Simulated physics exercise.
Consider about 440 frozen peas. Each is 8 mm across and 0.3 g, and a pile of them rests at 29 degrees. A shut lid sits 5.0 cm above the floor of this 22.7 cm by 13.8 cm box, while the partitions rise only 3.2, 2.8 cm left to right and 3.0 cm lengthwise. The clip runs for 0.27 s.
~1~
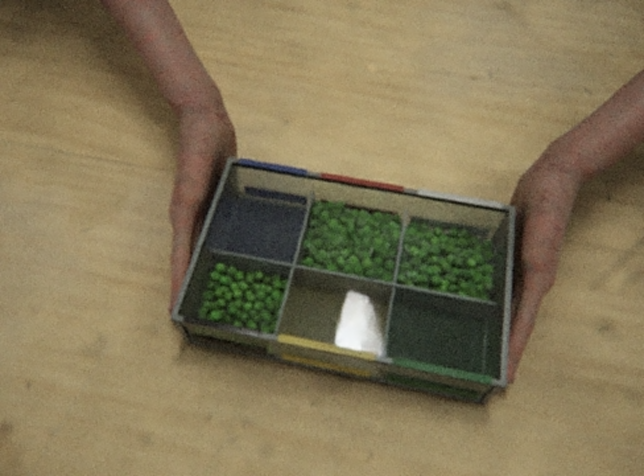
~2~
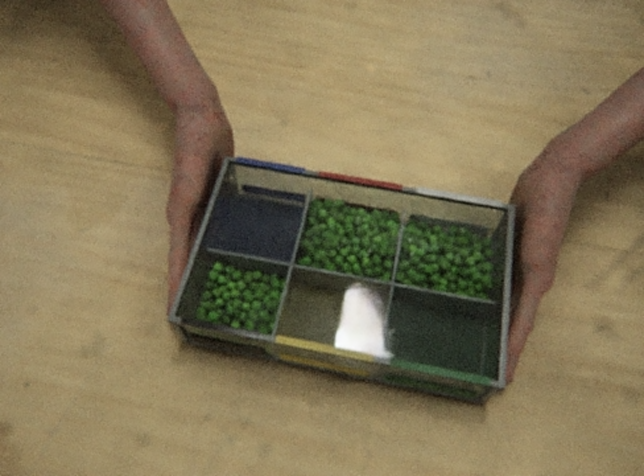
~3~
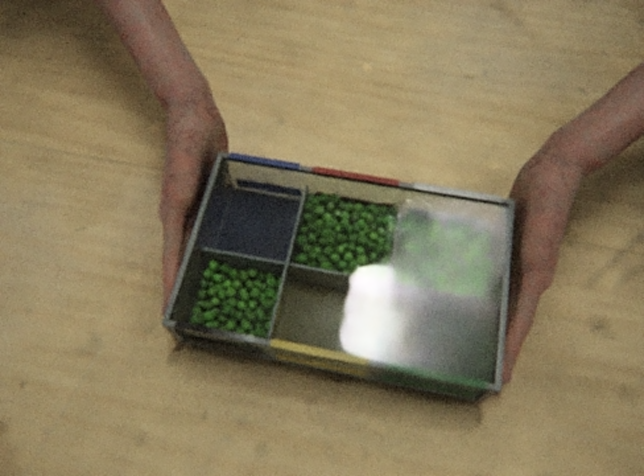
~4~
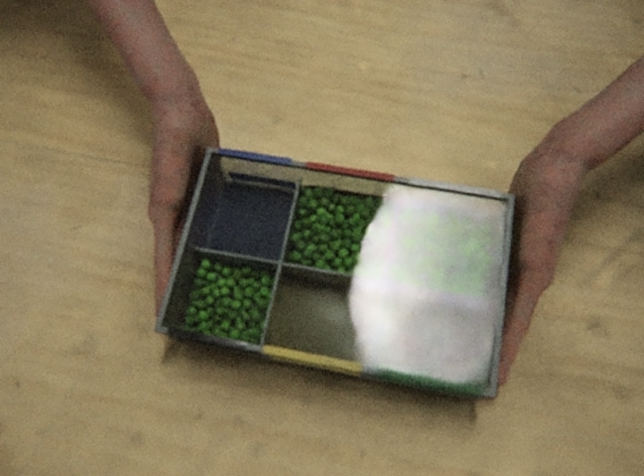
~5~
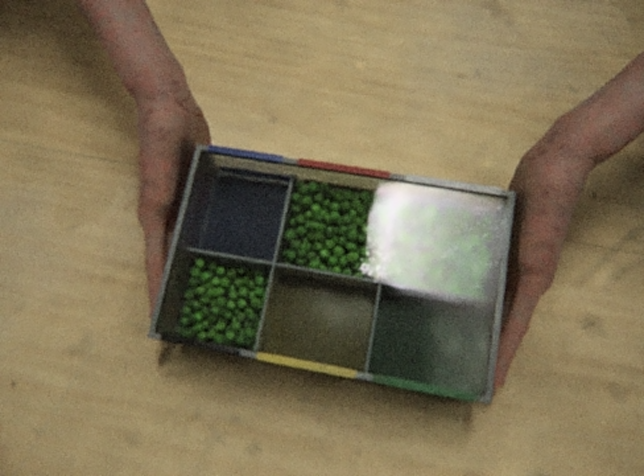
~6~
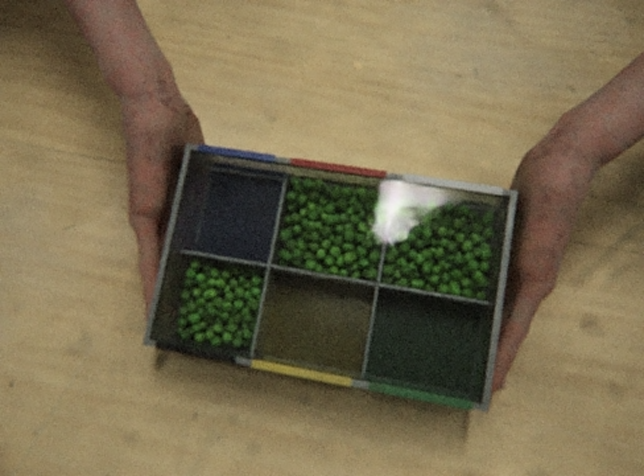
Two hands gradually tilt a clear-lidded, divided box of green peas as glare shifts across it.
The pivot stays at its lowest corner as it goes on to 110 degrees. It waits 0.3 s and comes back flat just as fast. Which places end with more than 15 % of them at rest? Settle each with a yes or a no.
For red, no; for blue, no; for green, yes; for yellow, yes; for white, no; for black, yes.
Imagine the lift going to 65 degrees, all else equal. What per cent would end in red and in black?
Result - red 35 percent, black 25 percent.
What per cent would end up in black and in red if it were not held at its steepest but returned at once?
Final amounts would be black 30% and red 5%.
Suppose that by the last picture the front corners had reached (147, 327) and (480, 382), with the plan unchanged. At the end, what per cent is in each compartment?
In per cent, the final split is red 5, blue 0, green 0, yellow 40, white 0, black 55.
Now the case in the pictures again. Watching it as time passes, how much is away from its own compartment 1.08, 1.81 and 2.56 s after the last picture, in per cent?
Around 70, then 80, then 80.
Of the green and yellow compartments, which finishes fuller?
More ends up in the yellow one.
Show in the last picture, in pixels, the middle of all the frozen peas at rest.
After settling, the middle sits near (306, 331).
Then, 1.08 s after the last picture, tilt 110 degrees; red 5 %, green 25 %, yellow 35 %, black 30 %.
Then, 1.81 s after the last picture, tilt 55 degrees; green 25 %, yellow 40 %, black 35 %.
Then, 2.56 s after the last picture, tilt 0 degrees; green 25 %, yellow 40 %, black 35 %.
In the end, red 0 %, blue 0 %, green 25 %, yellow 40 %, white 0 %, black 35 %.
